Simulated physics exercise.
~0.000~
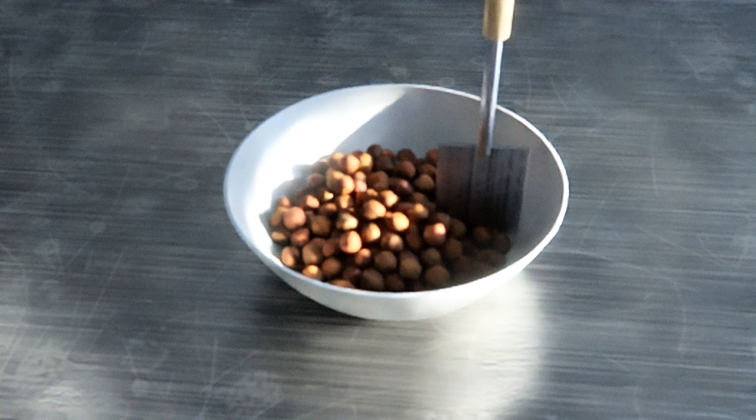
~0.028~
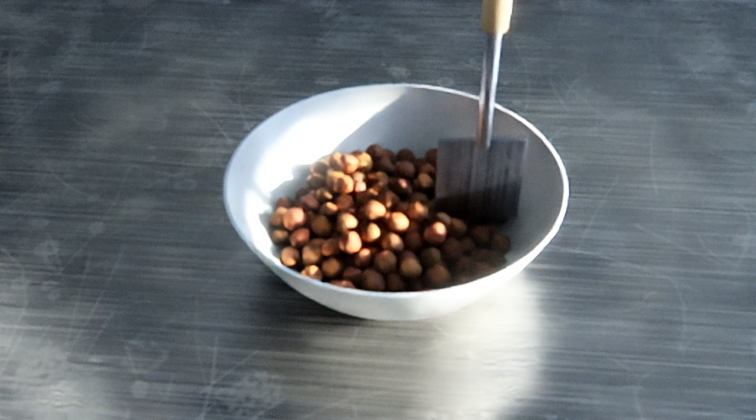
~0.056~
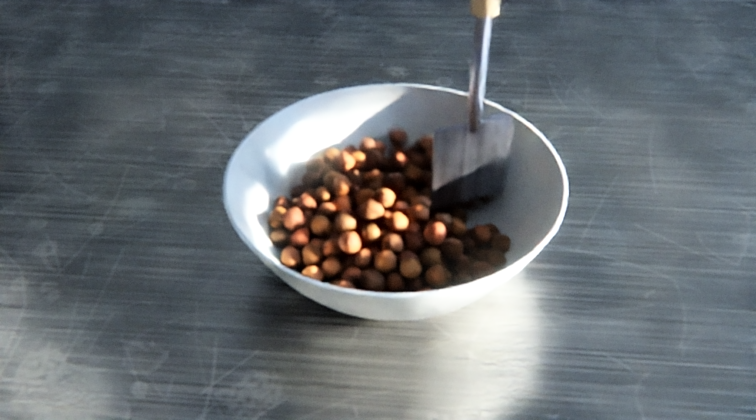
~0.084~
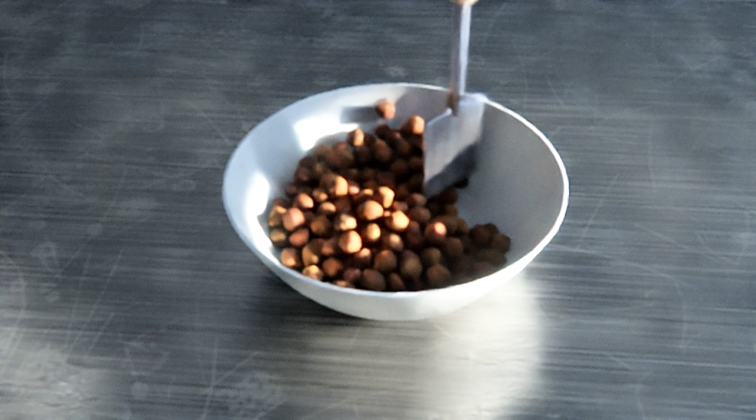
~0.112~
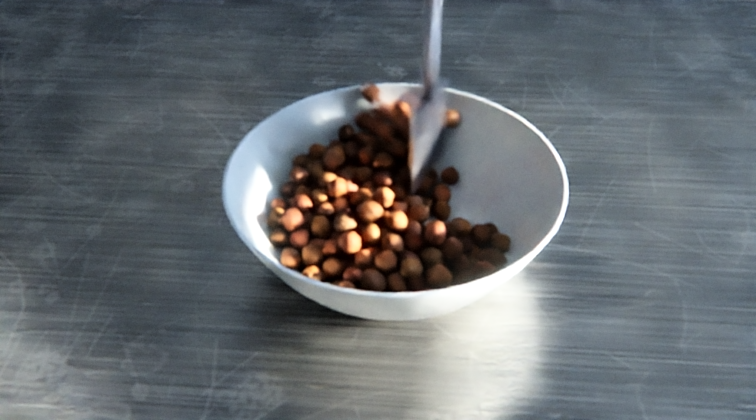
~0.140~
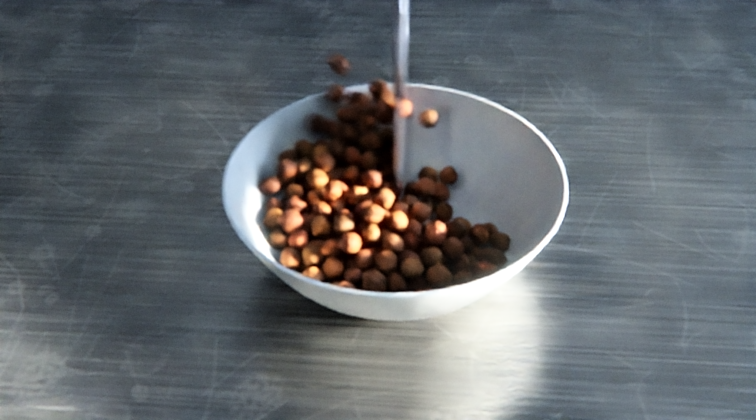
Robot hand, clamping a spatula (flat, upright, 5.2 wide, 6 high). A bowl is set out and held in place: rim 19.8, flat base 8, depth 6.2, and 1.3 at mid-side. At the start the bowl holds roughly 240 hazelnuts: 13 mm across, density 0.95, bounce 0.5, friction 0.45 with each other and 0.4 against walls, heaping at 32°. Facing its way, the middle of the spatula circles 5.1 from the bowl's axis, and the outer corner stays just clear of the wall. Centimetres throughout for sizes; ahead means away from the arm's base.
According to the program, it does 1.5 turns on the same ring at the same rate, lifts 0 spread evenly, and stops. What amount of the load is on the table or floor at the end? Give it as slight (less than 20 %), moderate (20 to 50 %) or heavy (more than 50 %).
It is moderate.
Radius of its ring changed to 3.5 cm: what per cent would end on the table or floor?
Near 15 percent.
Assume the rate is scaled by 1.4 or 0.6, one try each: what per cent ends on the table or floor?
I'd expect about 50 per cent, then about 10 per cent.
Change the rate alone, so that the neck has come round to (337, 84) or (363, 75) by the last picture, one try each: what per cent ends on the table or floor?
Near 50 in a hundred for the first and near 45 in a hundred for the second.
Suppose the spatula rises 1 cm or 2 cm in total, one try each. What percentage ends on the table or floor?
I'd say some 25 per cent, and some 15 per cent.
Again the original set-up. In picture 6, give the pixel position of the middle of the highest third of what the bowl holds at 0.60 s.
Around (396, 128).
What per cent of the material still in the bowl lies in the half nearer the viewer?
Close to 55 in a hundred.
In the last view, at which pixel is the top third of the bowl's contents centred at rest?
I'd put it at about (330, 248).
After 0.37 s, 264° round, highest piece 9 above the table; 197 in the bowl, 16 on the table or floor, 22 in flight or on the tool.
After 0.60 s, 78° round, highest piece 8 above the table; 165 in the bowl, 62 on the table or floor, 8 in flight or on the tool.
After 0.91 s, 180° round, highest piece 5 above the table; 151 in the bowl, 84 on the table or floor.
After 1.61 s, 180° round, highest piece 5 above the table; 151 in the bowl, 84 on the table or floor.
At rest, 151 in the bowl, 84 on the table or floor. That is 36 % on the table or floor.
